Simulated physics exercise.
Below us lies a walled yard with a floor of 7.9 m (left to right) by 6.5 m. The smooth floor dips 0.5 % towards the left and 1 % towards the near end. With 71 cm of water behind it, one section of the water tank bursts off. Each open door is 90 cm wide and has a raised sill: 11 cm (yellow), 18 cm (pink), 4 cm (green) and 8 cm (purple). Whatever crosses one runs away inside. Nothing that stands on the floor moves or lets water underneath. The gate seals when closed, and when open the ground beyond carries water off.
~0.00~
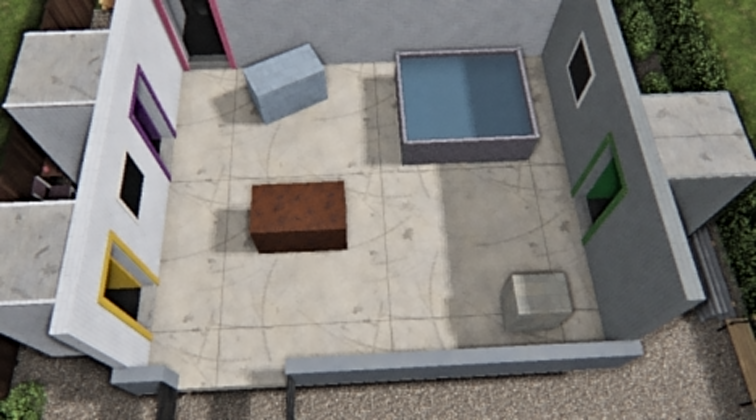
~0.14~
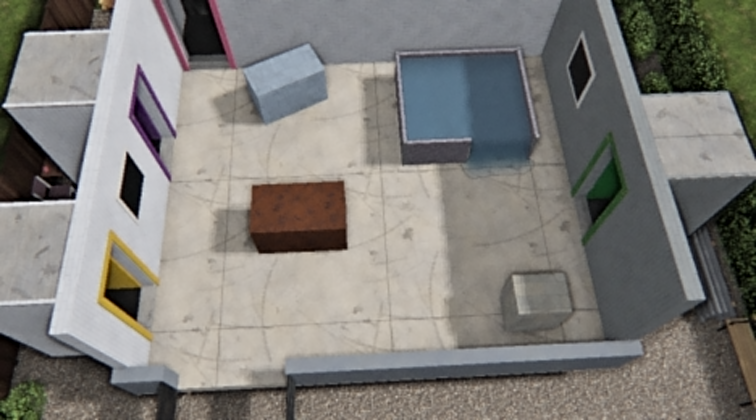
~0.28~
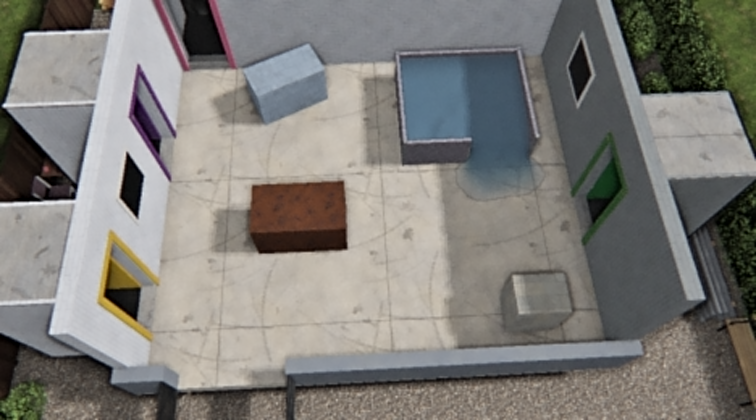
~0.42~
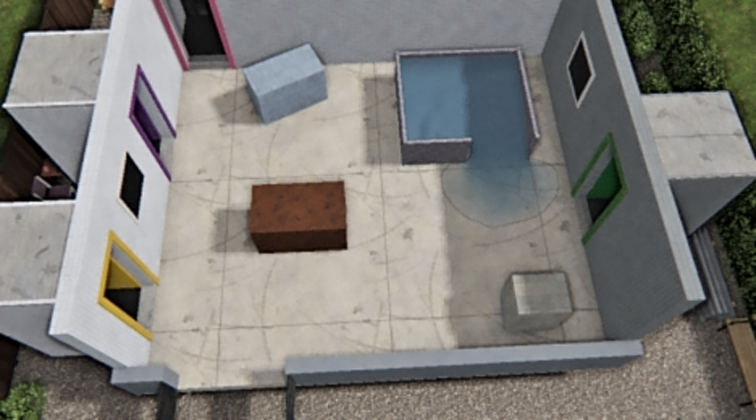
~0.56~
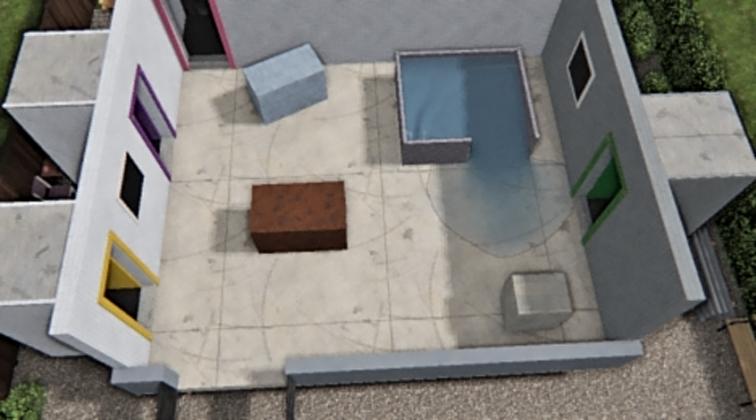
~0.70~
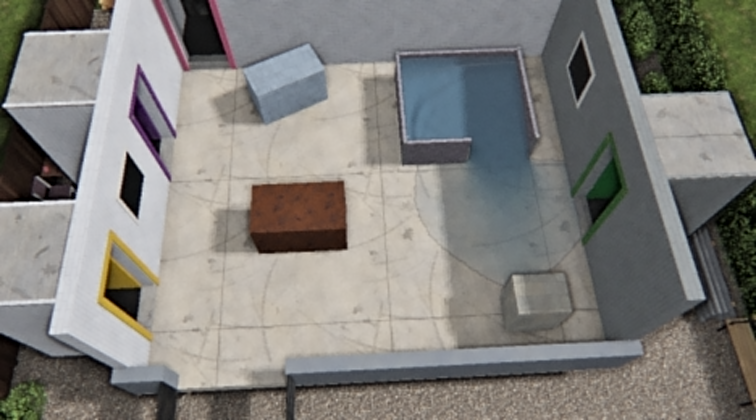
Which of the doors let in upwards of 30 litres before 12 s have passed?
Door by door: At the yellow door it passes the limit; at the pink door it does not reach the limit; at the green door it exceeds the limit; at the purple door it stays under the limit.
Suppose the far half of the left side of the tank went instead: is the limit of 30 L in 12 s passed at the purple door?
Then: Purple above.
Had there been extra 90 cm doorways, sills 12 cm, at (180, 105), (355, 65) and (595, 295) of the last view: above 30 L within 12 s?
In that order: Under, under, past it.
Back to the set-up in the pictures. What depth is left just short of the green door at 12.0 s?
About 6.5 cm.
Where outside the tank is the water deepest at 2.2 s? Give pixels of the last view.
At about (597, 341).
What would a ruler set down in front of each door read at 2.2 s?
In cm: Yellow 0, pink 0, green 16, purple 0.
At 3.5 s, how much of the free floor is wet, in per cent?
About 40 per cent.
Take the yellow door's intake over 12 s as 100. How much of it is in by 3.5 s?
About 0 per cent.
After 1.4 s water covers 25 % of the floor and is deepest (42 cm) near (505, 165); yellow door not reached, pink door not reached, green door 17 cm at the sill, 18 L in, purple door not reached.
After 2.2 s water covers 30 % of the floor and is deepest (55 cm) near (597, 341); yellow door not reached, pink door not reached, green door 16 cm at the sill, 101 L in, purple door not reached.
After 3.5 s water covers 40 % of the floor and is deepest (35 cm) near (597, 341); yellow door not reached, pink door not reached, green door 12 cm at the sill, 182 L in, purple door not reached.
After 7.0 s water covers 70 % of the floor and is deepest (20 cm) near (154, 323); yellow door 19 cm at the sill, 111 L in, pink door 4 cm at the sill, 0 L in, green door 12 cm at the sill, 318 L in, purple door 4 cm at the sill, 0 L in.
After 12.0 s water covers 95 % of the floor and is deepest (14 cm) near (148, 376); yellow door 12 cm at the sill, 176 L in, pink door 8 cm at the sill, 0 L in, green door 6 cm at the sill, 397 L in, purple door 4 cm at the sill, 0 L in.
